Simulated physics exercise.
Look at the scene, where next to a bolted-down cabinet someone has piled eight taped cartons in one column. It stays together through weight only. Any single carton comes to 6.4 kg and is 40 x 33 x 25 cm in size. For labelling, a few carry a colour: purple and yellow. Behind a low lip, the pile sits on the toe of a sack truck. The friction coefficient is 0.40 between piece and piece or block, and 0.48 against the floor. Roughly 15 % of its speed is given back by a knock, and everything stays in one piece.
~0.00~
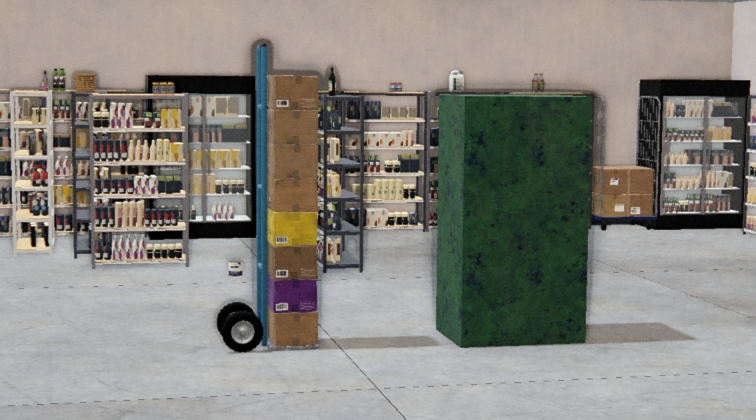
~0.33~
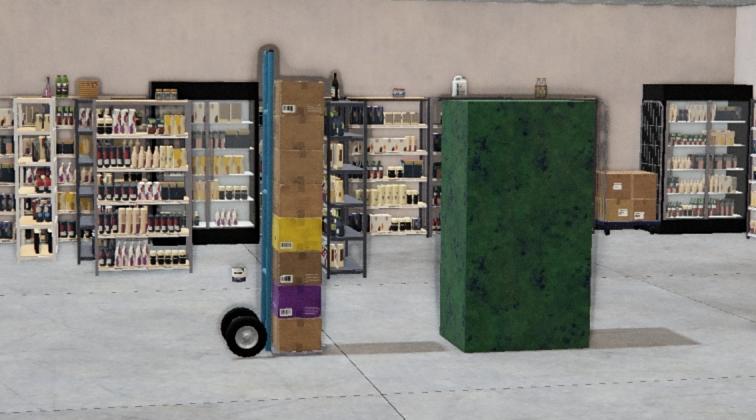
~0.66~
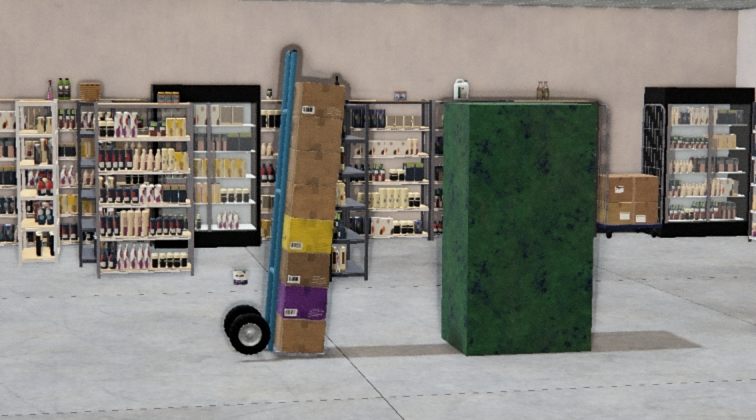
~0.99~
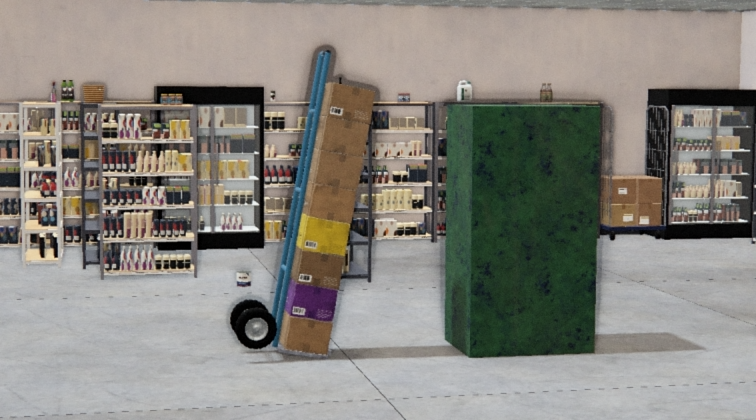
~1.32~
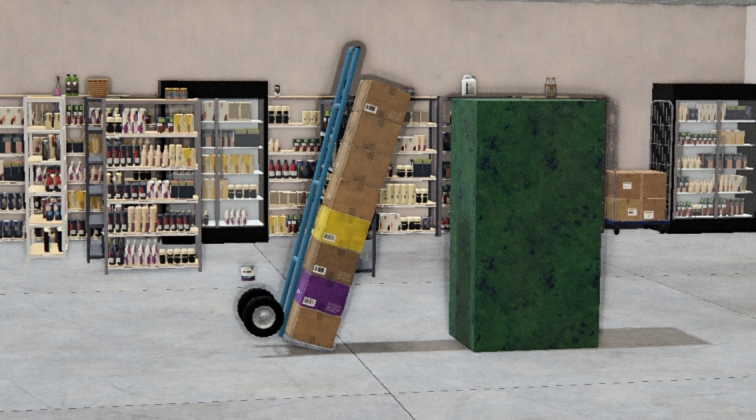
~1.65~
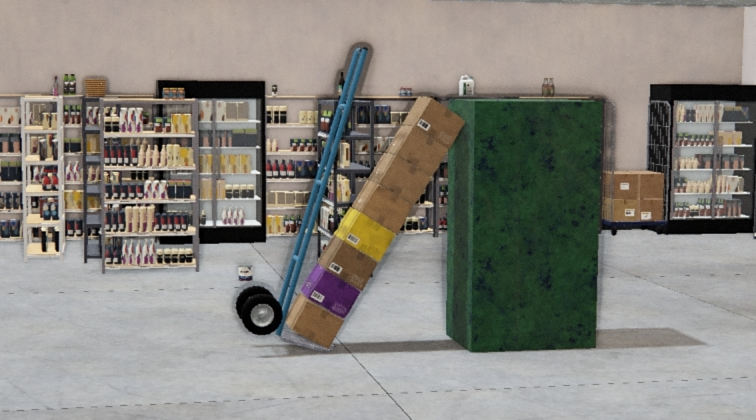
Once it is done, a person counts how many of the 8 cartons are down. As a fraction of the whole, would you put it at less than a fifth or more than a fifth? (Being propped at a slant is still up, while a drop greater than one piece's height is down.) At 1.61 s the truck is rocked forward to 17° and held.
Counted up, it comes to fewer than one in five.
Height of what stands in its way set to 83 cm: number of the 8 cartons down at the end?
The count would be 6.
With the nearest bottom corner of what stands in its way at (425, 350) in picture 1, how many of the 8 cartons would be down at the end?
That comes to 0.
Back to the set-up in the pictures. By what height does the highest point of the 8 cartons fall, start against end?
Something like 10 cm, give or take.
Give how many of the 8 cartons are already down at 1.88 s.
The tally at that time stands at 0.
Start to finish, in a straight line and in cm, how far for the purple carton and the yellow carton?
Well, the purple finishes about 30 cm from where it began, while the yellow finishes about 60 cm from its start.
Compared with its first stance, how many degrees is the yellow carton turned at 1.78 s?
Tilt: Approx. 30°.
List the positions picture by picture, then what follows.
In the first picture (places mark the middle of the side facing us), truck frame (264, 107) 0° forward; yellow carton (296, 229); purple carton (296, 296); nothing disturbed.
Truck frame (270, 112) 1° forward; yellow carton (301, 235); 2 disturbed, none down, in the second picture.
Truck frame (290, 112) 5° forward; yellow carton (311, 236) leaning 5°; purple carton (305, 303) leaning 5°; steepest lean 5°, the carton at (323, 101); 8 disturbed, none down, in the third picture.
Truck frame (317, 112) 10° forward; yellow carton (327, 237) leaning 10°; purple carton (314, 303) leaning 10°; steepest lean 10°, the carton at (352, 104); 8 disturbed, none down, in the fourth picture.
Truck frame (343, 106) 15° forward; yellow carton (346, 232) leaning 18°; purple carton (326, 296) leaning 18°; steepest lean 18°, the carton at (387, 103); 8 disturbed, none down, in the fifth picture.
Truck frame (348, 107) 17° forward; yellow carton (370, 237) leaning 32°; purple carton (335, 295) leaning 32°; steepest lean 32°, the carton at (405, 181); 8 disturbed, none down, in the sixth picture.
After 1.71 s, none of the 8 cartons down, 8 disturbed; purple carton leaning 33°; yellow carton leaning 33°.
After 1.78 s, none of the 8 cartons down, 8 disturbed; purple carton leaning 35°; yellow carton leaning 35°.
After 1.88 s, none of the 8 cartons down, 8 disturbed; purple carton leaning 38°; yellow carton leaning 38°, 9 cm lower.
At rest (2.7 s), none of the 8 cartons down, 8 disturbed; purple carton leaning 38°; yellow carton leaning 38°, 10 cm lower. That is 0 per cent. As the last picture would show them, middles, purple carton near (340, 295), yellow carton near (380, 243).
